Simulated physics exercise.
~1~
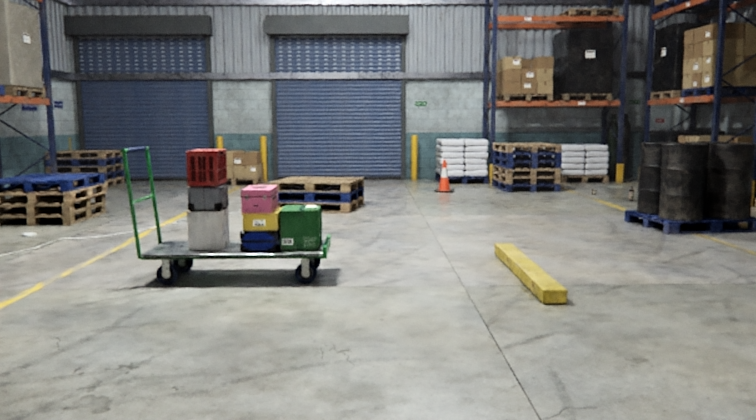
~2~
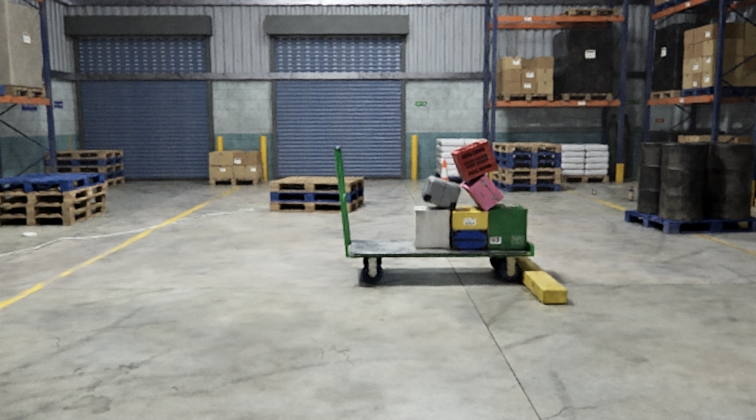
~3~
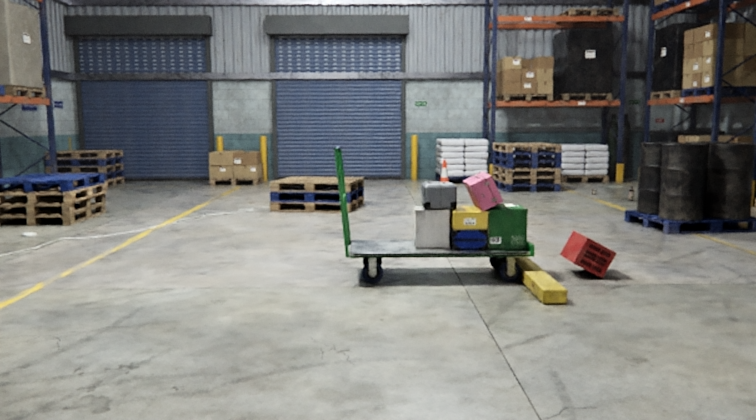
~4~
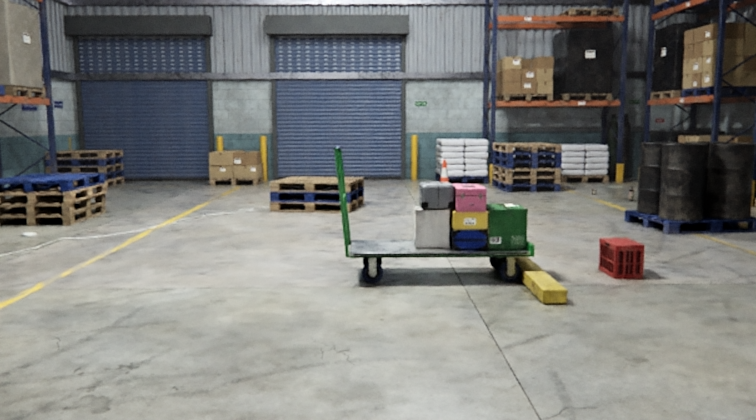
Loaded stock cart rolling right and stopping at a yellow beam, boxes shifting, red crate tumbling off the front onto the floor.
